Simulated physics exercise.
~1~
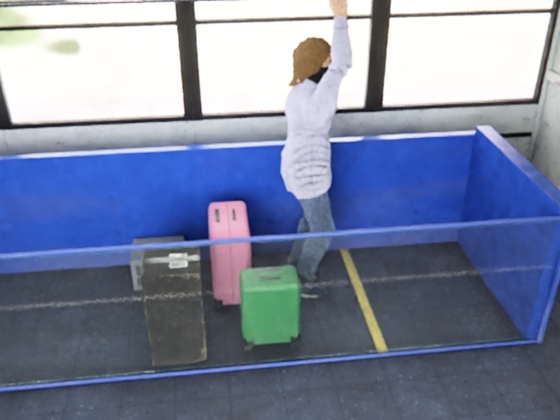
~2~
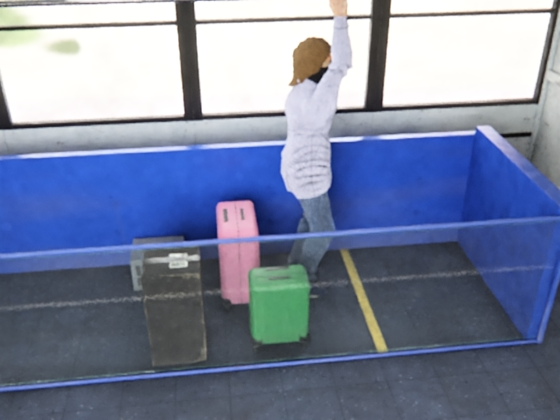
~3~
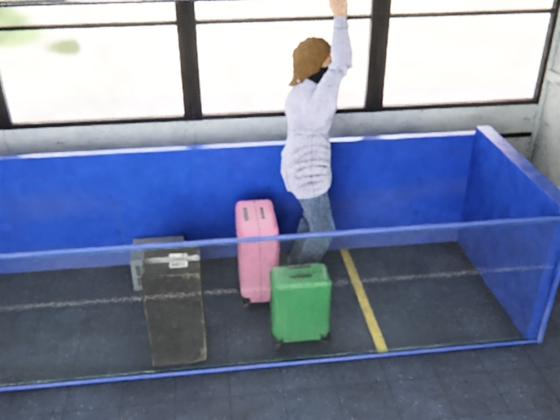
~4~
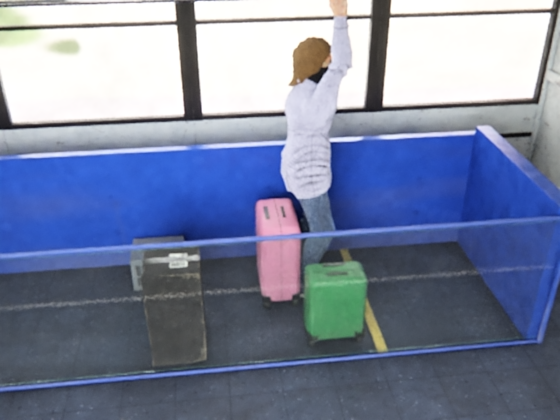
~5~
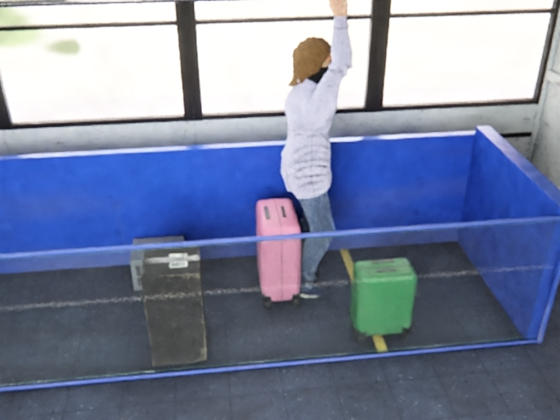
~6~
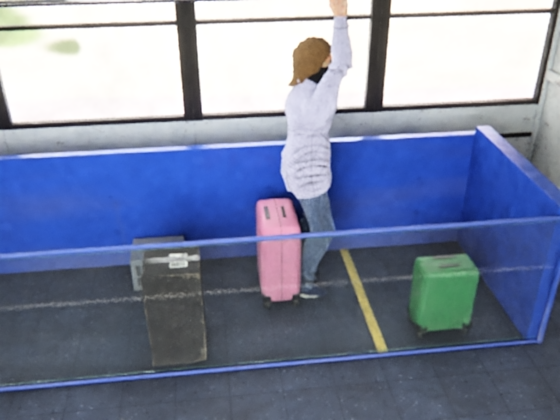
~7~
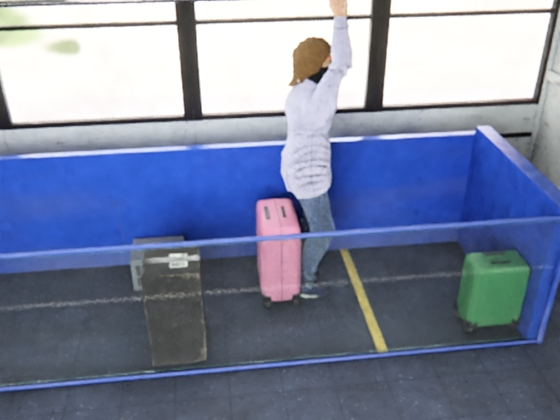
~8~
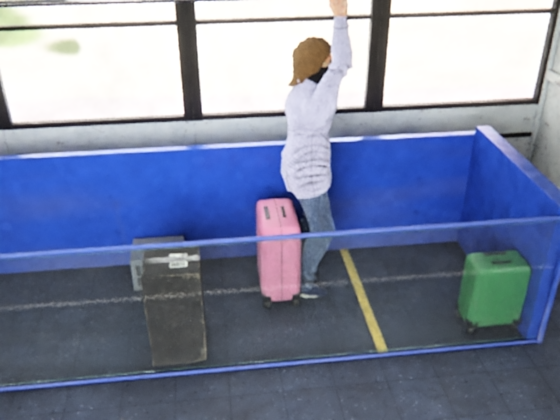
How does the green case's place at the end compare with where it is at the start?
At the start the green case stands to the left of the yellow line, just in front of the pink case. At the end it stands well to the right of the line, near the blue wall at the right end of the bay.
